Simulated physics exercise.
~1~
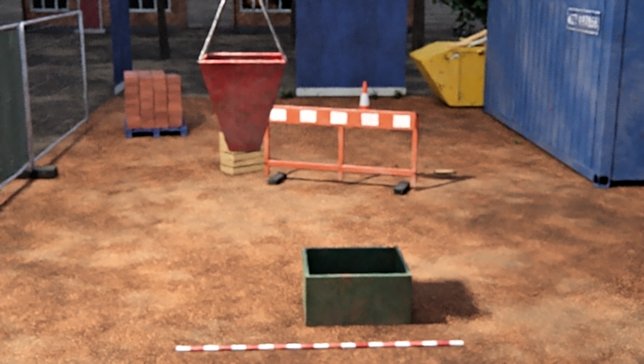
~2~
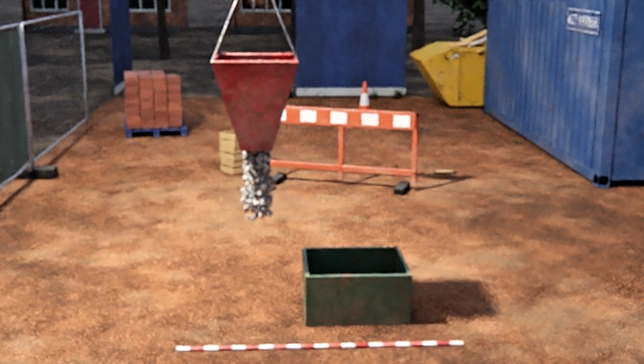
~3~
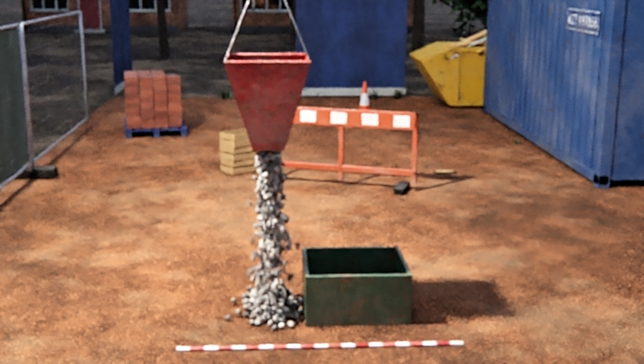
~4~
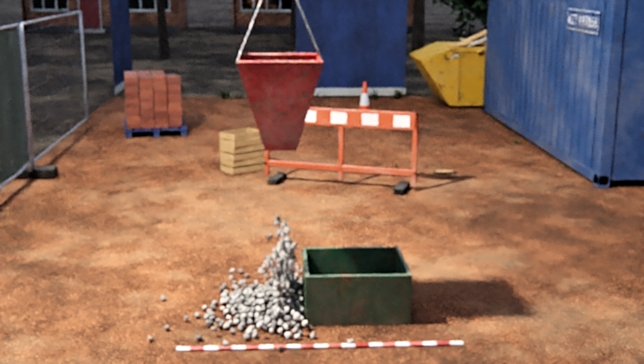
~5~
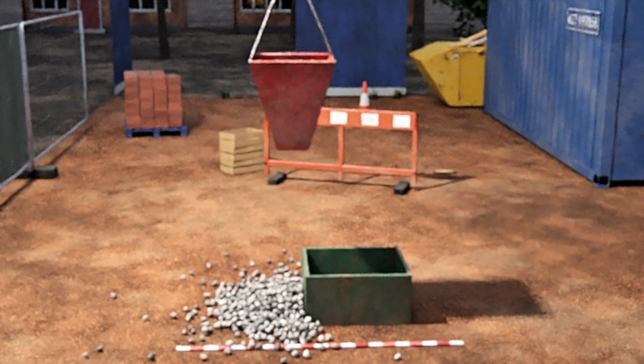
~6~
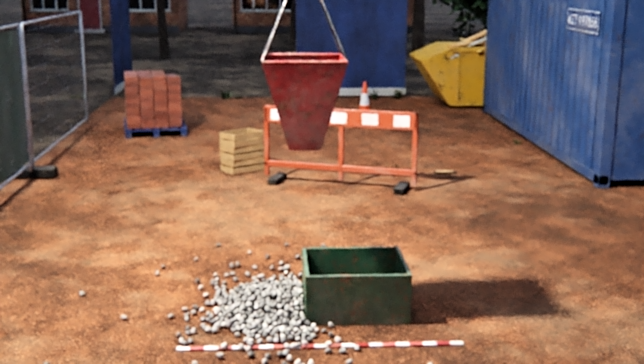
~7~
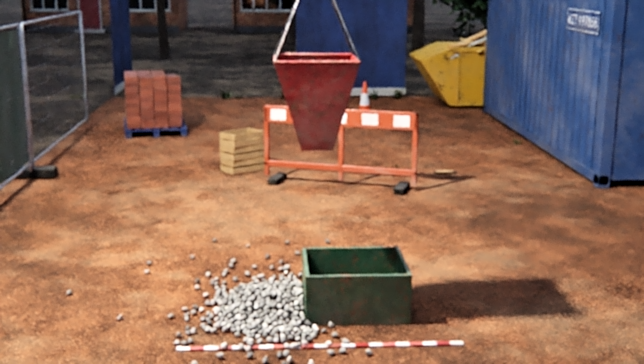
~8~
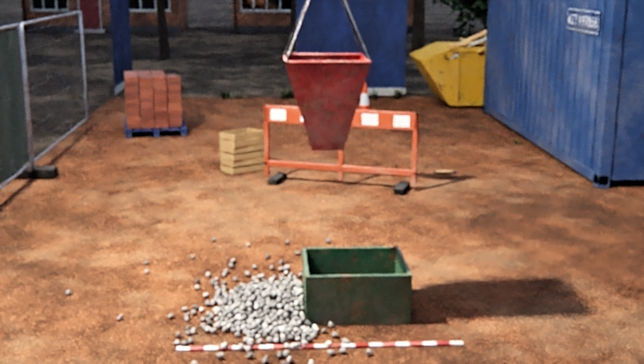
Red skip moving right over a building yard, dropping grey stones that miss the green bin and settle heaped against its left side.
